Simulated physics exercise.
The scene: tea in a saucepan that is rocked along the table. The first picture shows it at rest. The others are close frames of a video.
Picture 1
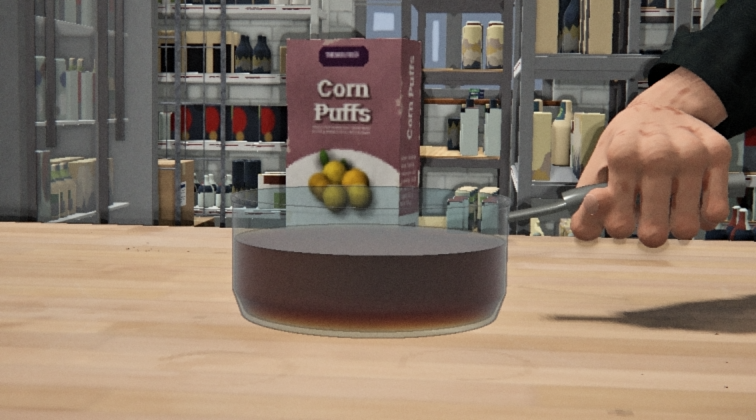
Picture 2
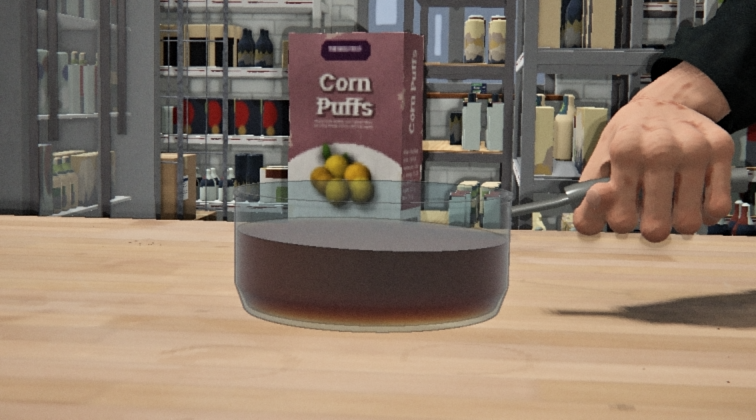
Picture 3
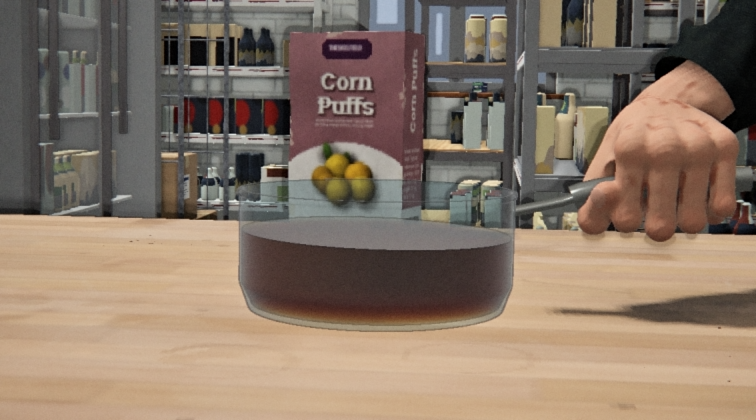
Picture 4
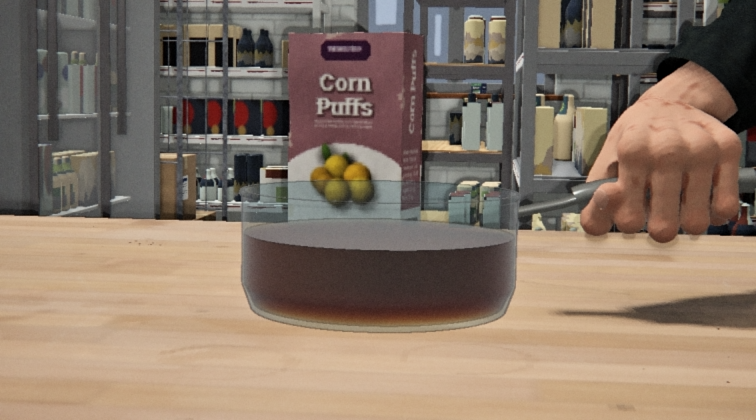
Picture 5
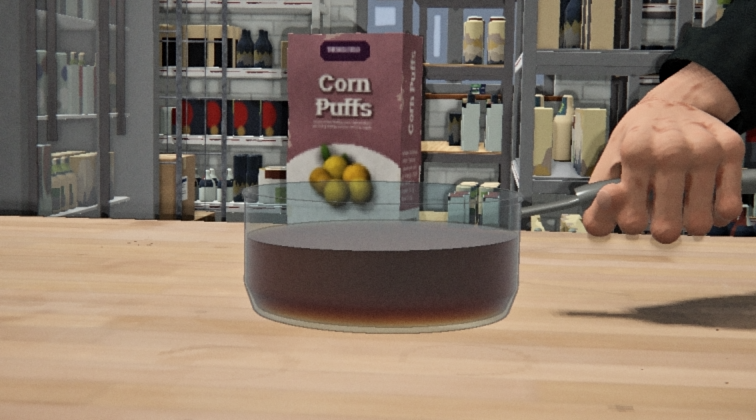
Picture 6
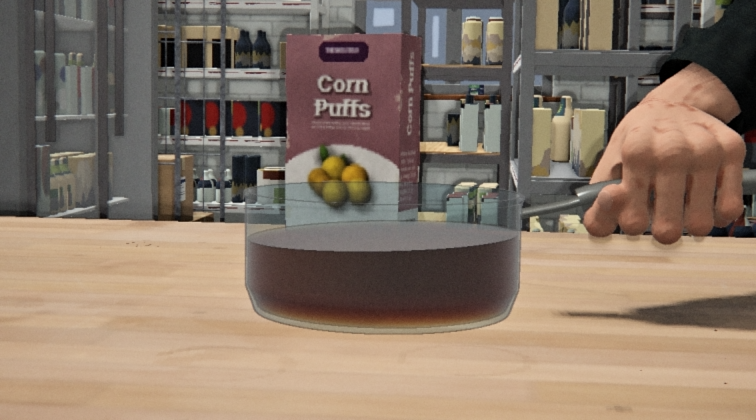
On a wooden table in front of stocked shelves, a clear saucepan of dark tea sits before a purple Corn Puffs box, with a hand at its handle on the right. The pan shifts slightly to the right, a very small movement, while the tea's surface stays about level.
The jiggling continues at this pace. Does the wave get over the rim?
The saucepan stays dry outside.
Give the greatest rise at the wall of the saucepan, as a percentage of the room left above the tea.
Roughly 10 per cent.
Soon after, the highest wave so far stays far below the rim.
In the end, the highest wave so far stays far below the rim; nothing has left it.
